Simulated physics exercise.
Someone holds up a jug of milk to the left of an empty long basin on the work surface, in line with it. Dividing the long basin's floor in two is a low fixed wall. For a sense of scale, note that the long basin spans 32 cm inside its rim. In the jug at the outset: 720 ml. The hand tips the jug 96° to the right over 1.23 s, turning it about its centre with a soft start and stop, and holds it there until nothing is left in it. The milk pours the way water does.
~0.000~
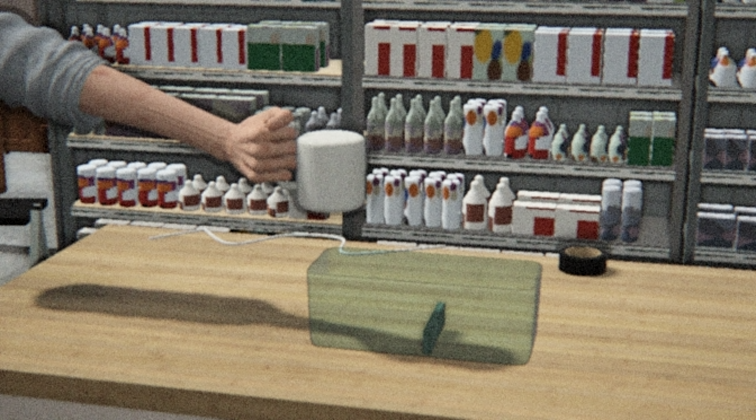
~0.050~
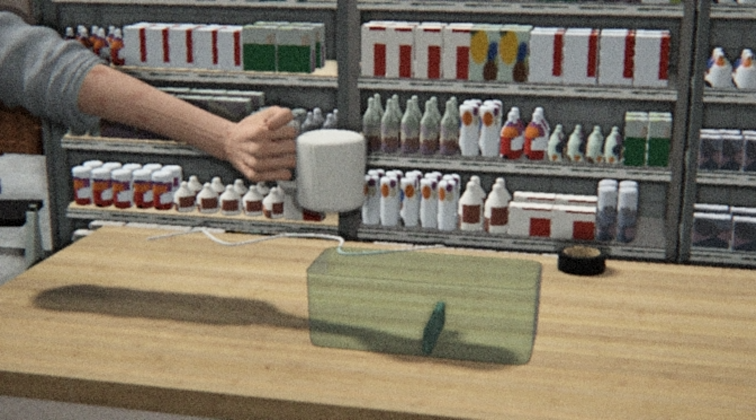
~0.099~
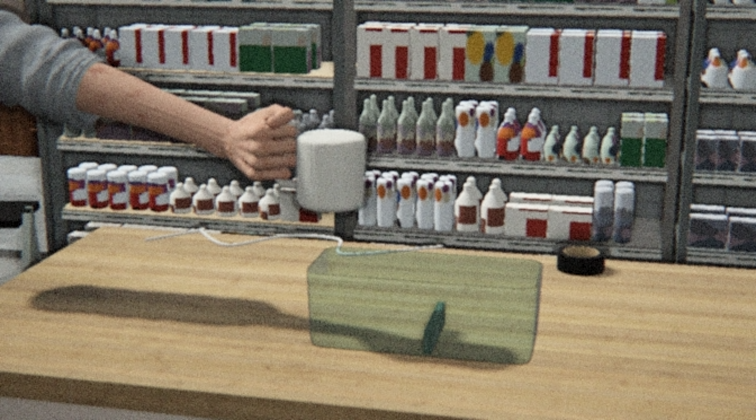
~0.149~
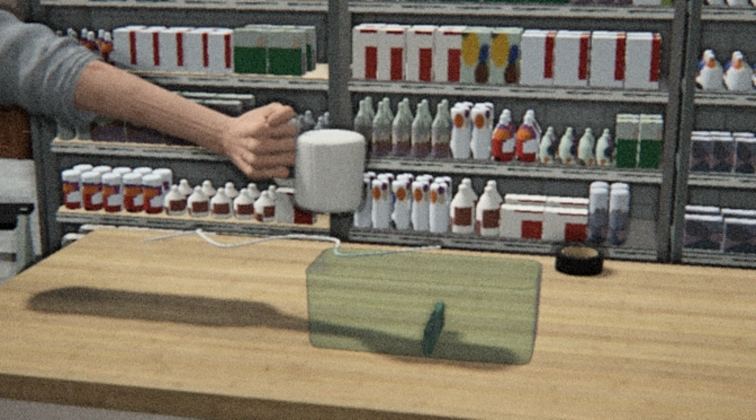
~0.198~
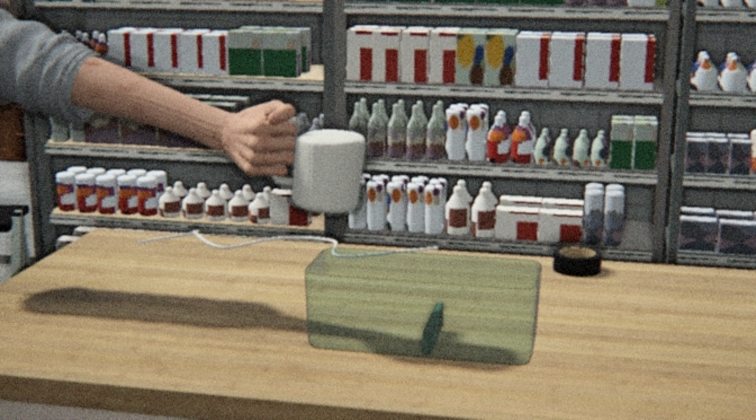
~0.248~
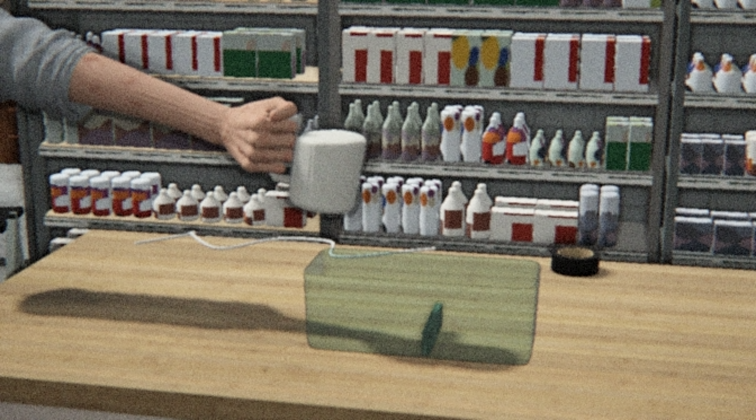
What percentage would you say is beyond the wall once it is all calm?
I would put it at about 43 per cent.
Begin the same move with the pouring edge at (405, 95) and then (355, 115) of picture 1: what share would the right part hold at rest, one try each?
90 in a hundred, followed by 10 in a hundred.
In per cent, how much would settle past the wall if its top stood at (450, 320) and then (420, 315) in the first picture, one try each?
Some 10 in a hundred, then some 75 in a hundred.
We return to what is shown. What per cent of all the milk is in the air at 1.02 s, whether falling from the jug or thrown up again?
About 20 per cent.
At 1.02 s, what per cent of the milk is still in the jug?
About 46 per cent.
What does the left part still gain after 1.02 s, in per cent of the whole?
Around 46 in a hundred.
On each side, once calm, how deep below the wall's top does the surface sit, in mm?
Close to 18 mm left and close to 18 mm right.
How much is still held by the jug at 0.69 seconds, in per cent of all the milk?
I'd put it near 90 percent.
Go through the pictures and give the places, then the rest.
The first frame shows tilt 0°; pouring edge (378, 124); surface from (300, 135) to (365, 139); the long basin's rim runs from (317, 260) to (539, 277); the wall's top is at (434, 317).
The second frame shows tilt 0°; pouring edge (378, 123); surface from (300, 135) to (365, 138).
The third frame shows tilt 2°; pouring edge (379, 124); surface from (300, 134) to (365, 138).
The fourth frame shows tilt 3°; pouring edge (380, 126); surface from (301, 135) to (366, 138).
The fifth frame shows tilt 6°; pouring edge (381, 128); surface from (300, 136) to (366, 139).
The sixth frame shows tilt 9°; pouring edge (382, 131); surface from (299, 136) to (367, 140).
After 0.69 s the tilt is 57° and 90 per cent is still to pour, 1 is left of the wall and 0 right of it.
After 1.02 s the tilt is 89° and 46 per cent is still to pour, 10 is left of the wall and 24 right of it.
After 1.36 s the tilt is 96° and 10 per cent is still to pour, 41 is left of the wall and 42 right of it.
After 1.73 s the tilt is 96° and 2 per cent is still to pour, 53 is left of the wall and 43 right of it.
In the end 56 per cent lies left of the wall, 43 right of it and 1 outside.
